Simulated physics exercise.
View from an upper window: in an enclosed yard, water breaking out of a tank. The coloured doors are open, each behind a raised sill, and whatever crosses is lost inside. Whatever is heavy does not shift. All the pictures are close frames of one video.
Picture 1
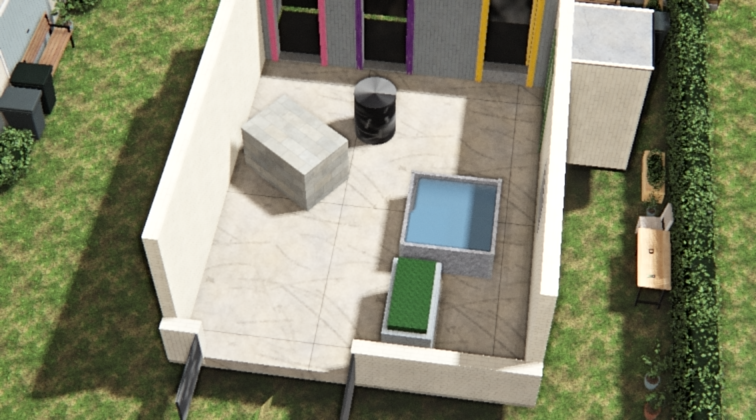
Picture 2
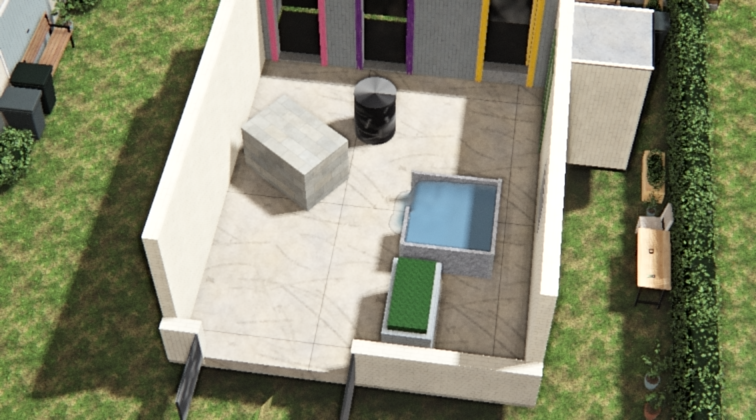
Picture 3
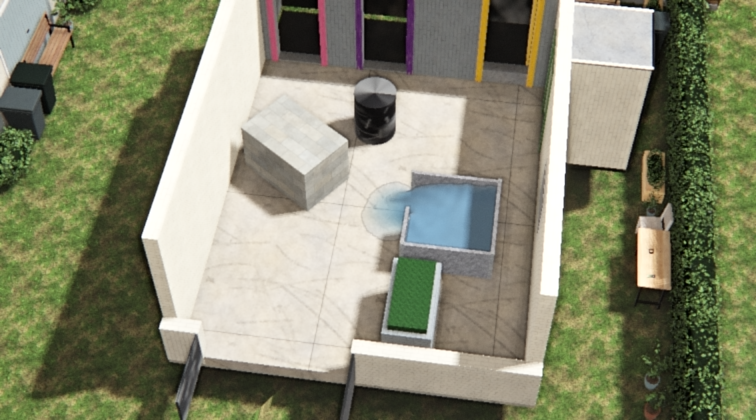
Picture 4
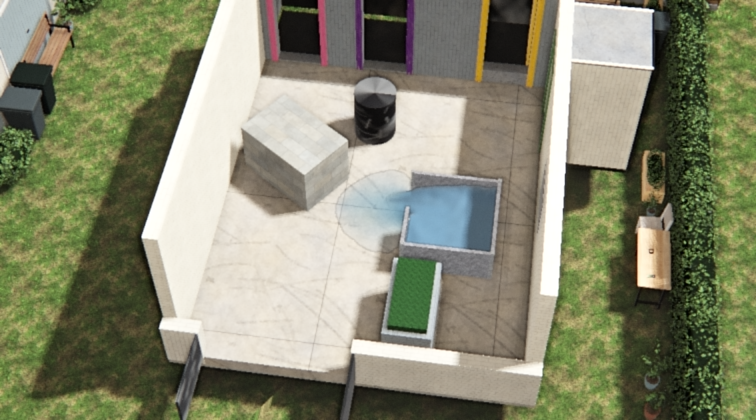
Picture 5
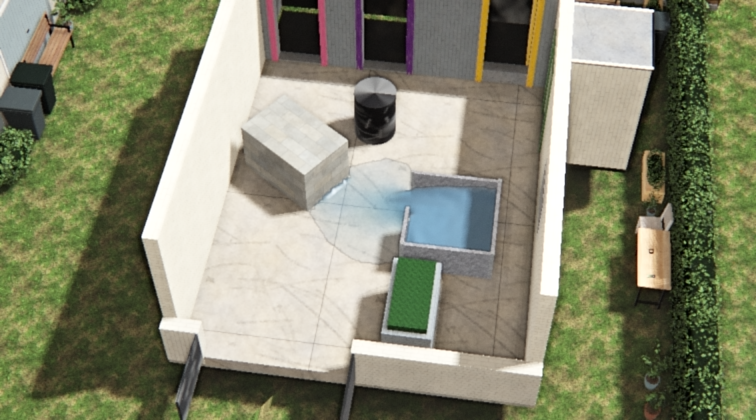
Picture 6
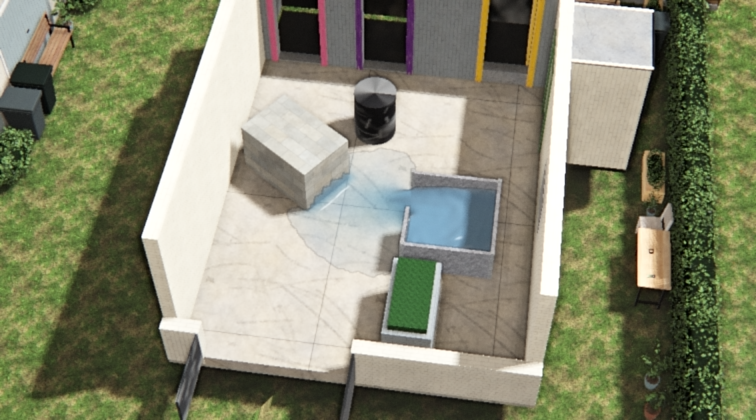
Walled yard seen from above, water pouring from the left side of a tank and spreading across paving to a pale block.
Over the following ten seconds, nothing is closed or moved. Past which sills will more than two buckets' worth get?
In order: I expect the green door to stay within two buckets; I expect the purple door to stay within two buckets; I expect the pink door to go over the limit; I expect the yellow door to stay within two buckets.
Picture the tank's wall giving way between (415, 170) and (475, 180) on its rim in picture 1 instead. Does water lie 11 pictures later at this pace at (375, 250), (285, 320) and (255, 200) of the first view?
So: Spared, then spared, then spared.
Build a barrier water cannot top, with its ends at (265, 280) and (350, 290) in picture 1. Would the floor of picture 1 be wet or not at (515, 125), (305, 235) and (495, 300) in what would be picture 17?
Results in order: Bone-dry / swamped / bone-dry.
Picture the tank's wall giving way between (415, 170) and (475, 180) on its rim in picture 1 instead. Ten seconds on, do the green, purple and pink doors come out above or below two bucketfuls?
Result - green: Above the limit; purple: Above the limit; pink: Above the limit.
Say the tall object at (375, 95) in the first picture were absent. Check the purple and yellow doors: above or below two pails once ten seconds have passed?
I'd say purple crosses the mark and yellow remains below the mark.
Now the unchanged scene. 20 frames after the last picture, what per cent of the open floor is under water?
I make it 45 per cent.
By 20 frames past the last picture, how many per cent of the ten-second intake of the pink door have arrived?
It works out at roughly 25 percent of the ten-second total.
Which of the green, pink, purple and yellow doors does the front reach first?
Result: The pink door is first.
A moment on, water covers 20 % of the floor; the green door not reached, the purple door not reached, the pink door not reached, the yellow door not reached.
Next, water covers 35 % of the floor; the green door not reached, the purple door not reached, the pink door wet at the sill, nothing in, the yellow door not reached.
Then, water covers 45 % of the floor; the green door not reached, the purple door not reached, the pink door over two buckets in, the yellow door not reached.
Later, water covers 55 % of the floor; the green door not reached, the purple door wet at the sill, nothing in, the pink door over two buckets in, the yellow door not reached.
In the end, water covers 75 % of the floor; the green door wet at the sill, nothing in, the purple door wet at the sill, nothing in, the pink door far over two buckets in, the yellow door wet at the sill, nothing in.
